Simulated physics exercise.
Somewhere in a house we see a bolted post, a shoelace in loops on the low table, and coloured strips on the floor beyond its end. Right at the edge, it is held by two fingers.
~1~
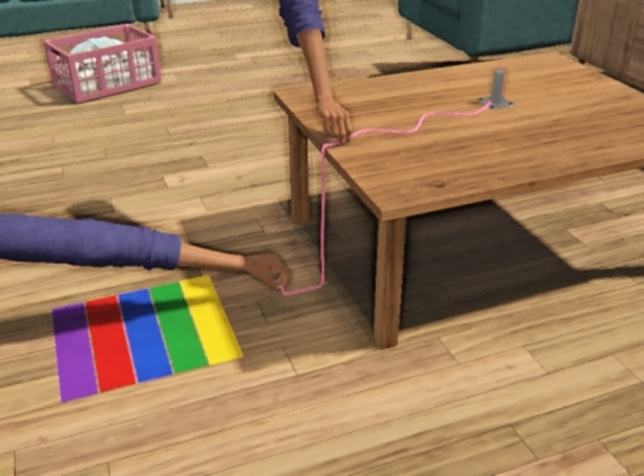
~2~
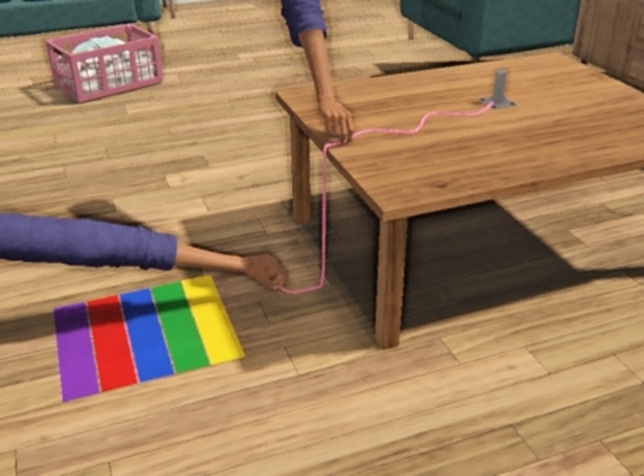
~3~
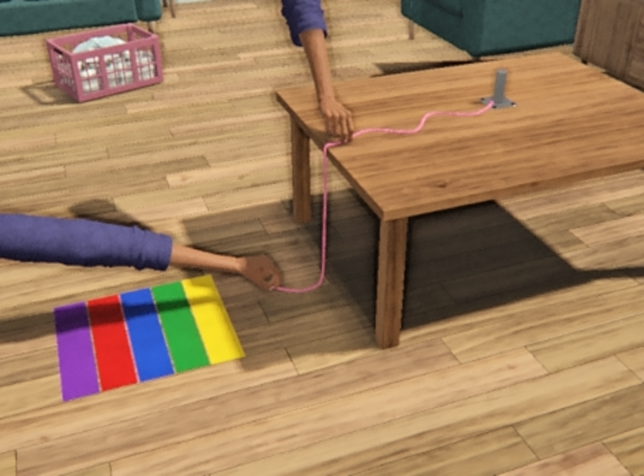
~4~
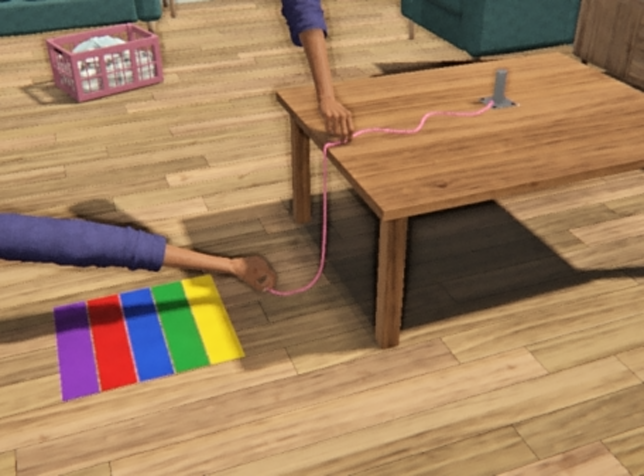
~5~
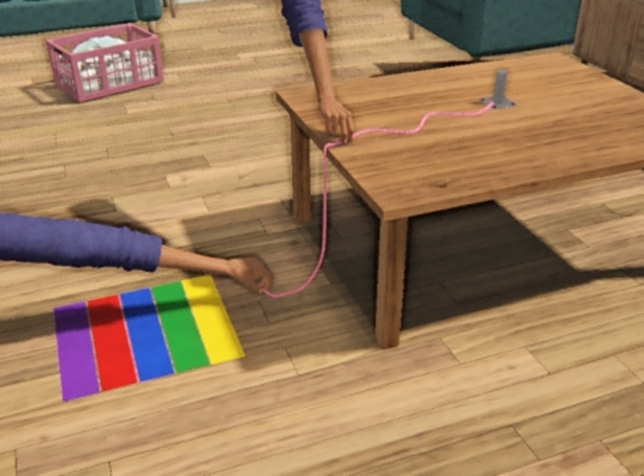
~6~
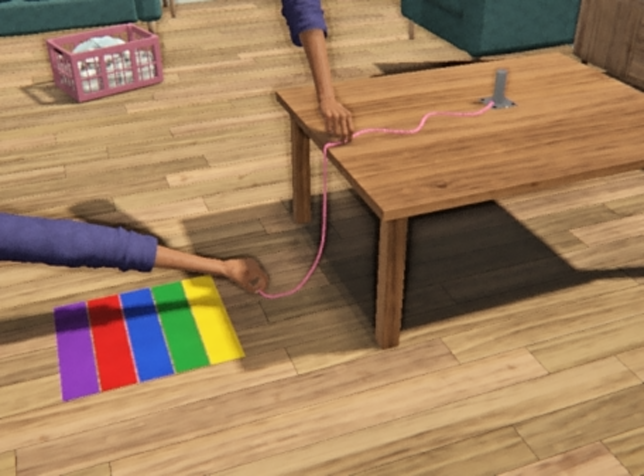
At first, a pink cord winds across a low wooden table and hangs over its edge under one hand's fingers, while another hand grips its lower end near coloured strips on the floor. That lower hand then draws the end slightly left, and the hanging part bends into a smoother curve.
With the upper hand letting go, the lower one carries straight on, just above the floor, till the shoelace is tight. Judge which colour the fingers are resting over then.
The blue strip.
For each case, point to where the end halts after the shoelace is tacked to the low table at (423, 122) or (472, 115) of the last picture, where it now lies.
Per try (px): (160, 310), (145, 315).
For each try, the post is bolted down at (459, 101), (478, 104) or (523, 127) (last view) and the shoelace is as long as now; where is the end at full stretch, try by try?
In pixels, the answers are (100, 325), (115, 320) and (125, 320).
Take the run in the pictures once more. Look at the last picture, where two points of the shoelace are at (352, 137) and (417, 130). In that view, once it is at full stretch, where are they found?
They finish at (326, 146) and (391, 128) respectively.
A little later, end near (200, 303); over yellow.
Next, end near (163, 311); over green.
When it is tight, end near (140, 317); over blue. It halts on the blue strip.
